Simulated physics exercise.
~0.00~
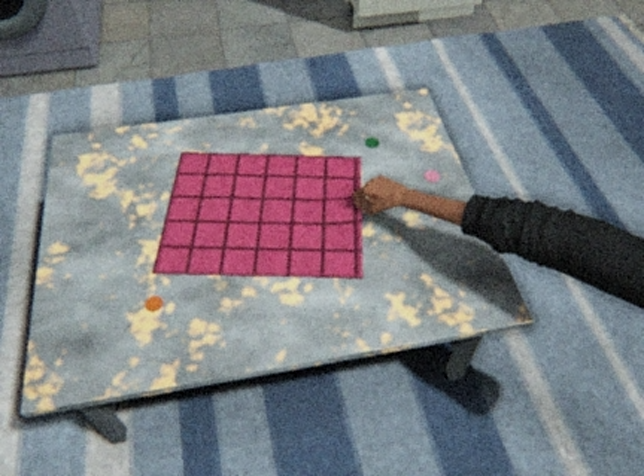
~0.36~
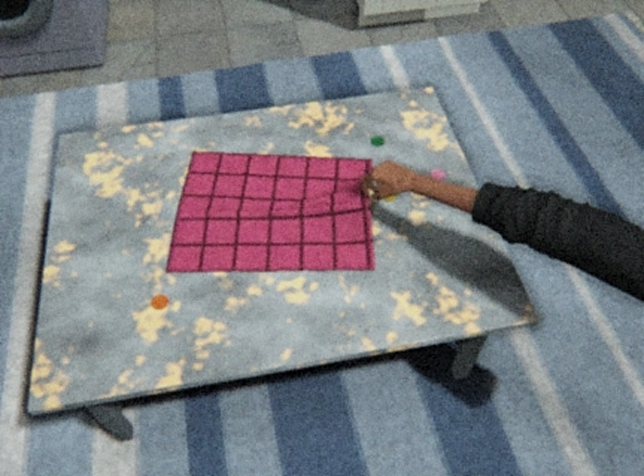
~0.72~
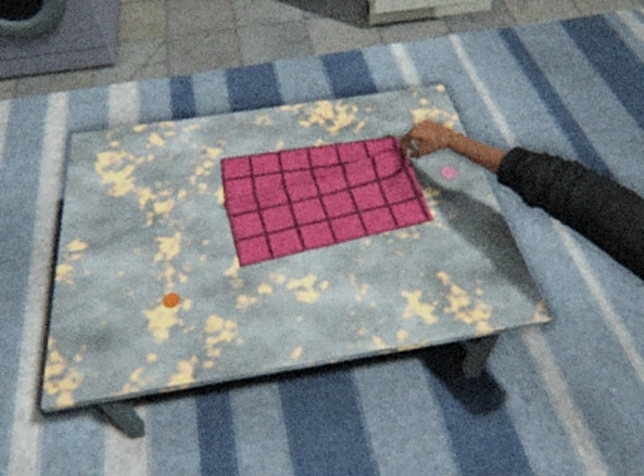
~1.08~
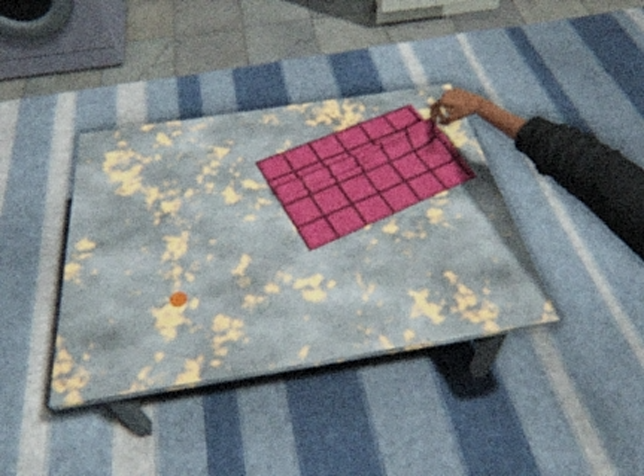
We see a hand pinch the right edge of a pink gridded cloth on a low mottled table and drag it right and upward, the cloth turning and wrinkling as it covers the green and pink discs, while an orange disc stays uncovered at lower left.
